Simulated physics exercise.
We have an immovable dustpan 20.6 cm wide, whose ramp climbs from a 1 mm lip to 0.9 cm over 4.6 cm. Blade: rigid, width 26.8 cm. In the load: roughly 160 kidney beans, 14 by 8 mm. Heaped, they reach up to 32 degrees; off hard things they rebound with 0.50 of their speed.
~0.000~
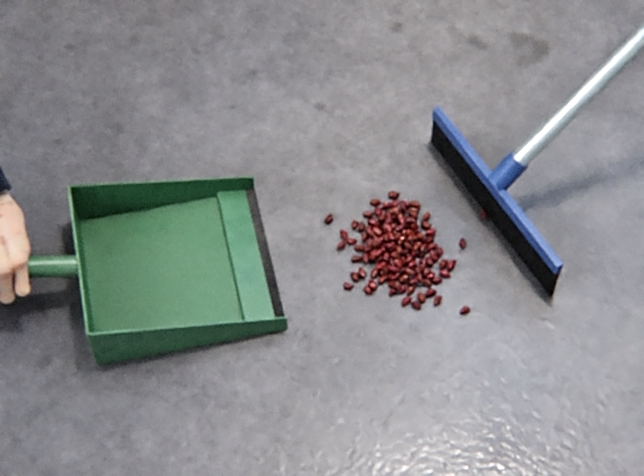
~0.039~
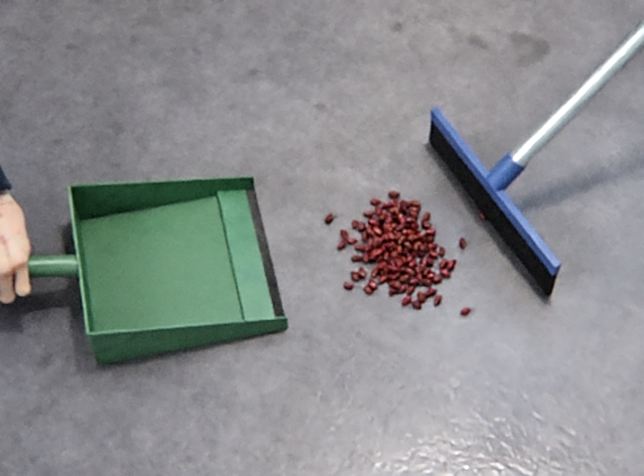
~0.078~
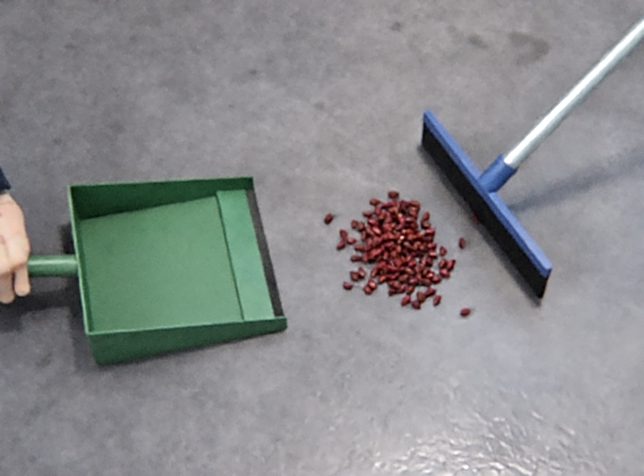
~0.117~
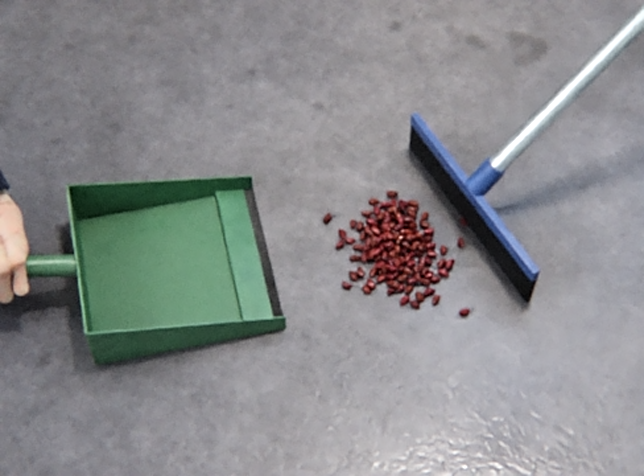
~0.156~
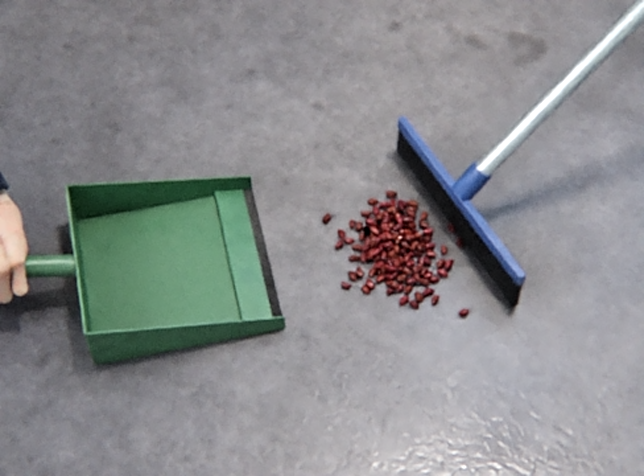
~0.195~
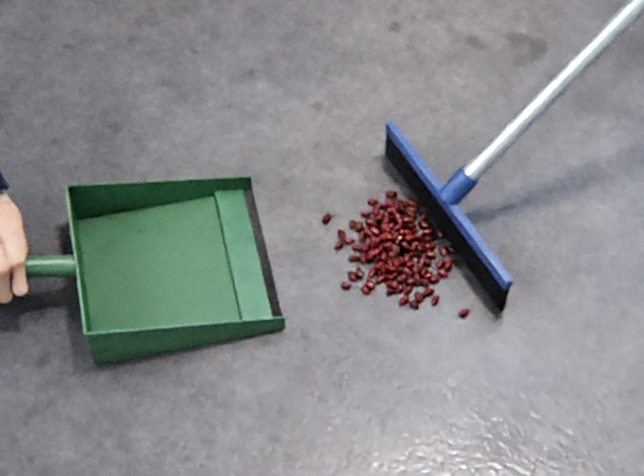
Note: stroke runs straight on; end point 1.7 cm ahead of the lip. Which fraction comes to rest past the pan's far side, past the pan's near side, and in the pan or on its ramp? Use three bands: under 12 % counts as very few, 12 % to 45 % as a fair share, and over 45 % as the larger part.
Far side: Very few; near side: A fair share; pan: Very few.
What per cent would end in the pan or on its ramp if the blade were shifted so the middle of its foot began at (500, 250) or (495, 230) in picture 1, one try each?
Estimates: 25 percent and 15 percent.
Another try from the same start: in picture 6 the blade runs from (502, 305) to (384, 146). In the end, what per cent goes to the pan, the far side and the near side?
Pan 20 % / far 0 % / near 35 %.
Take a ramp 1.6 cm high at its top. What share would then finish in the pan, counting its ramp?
10 per cent.
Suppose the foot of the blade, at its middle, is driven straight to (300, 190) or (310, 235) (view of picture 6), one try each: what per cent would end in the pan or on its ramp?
I'd expect about 0 percent, then about 5 percent.
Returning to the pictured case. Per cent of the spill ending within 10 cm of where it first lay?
About 0 %.
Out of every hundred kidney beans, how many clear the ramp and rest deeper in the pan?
Around 0 in a hundred.
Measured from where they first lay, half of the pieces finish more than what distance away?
It comes to some 14 cm.
After 0.39 s, middle of the blade 14 cm from the lip; 0 % over the lip, far side 0 %, near side 5 %.
After 0.53 s, middle of the blade 8 cm from the lip; 0 % over the lip, far side 0 %, near side 15 %.
Then, at 0.79 s, middle of the blade 5 cm from the lip; 10 % over the lip, far side 0 %, near side 20 %.
By 1.9 s all is still; far side 0 %, near side 20 %, pan 10 %, in front of the lip or behind the blade 75 %.
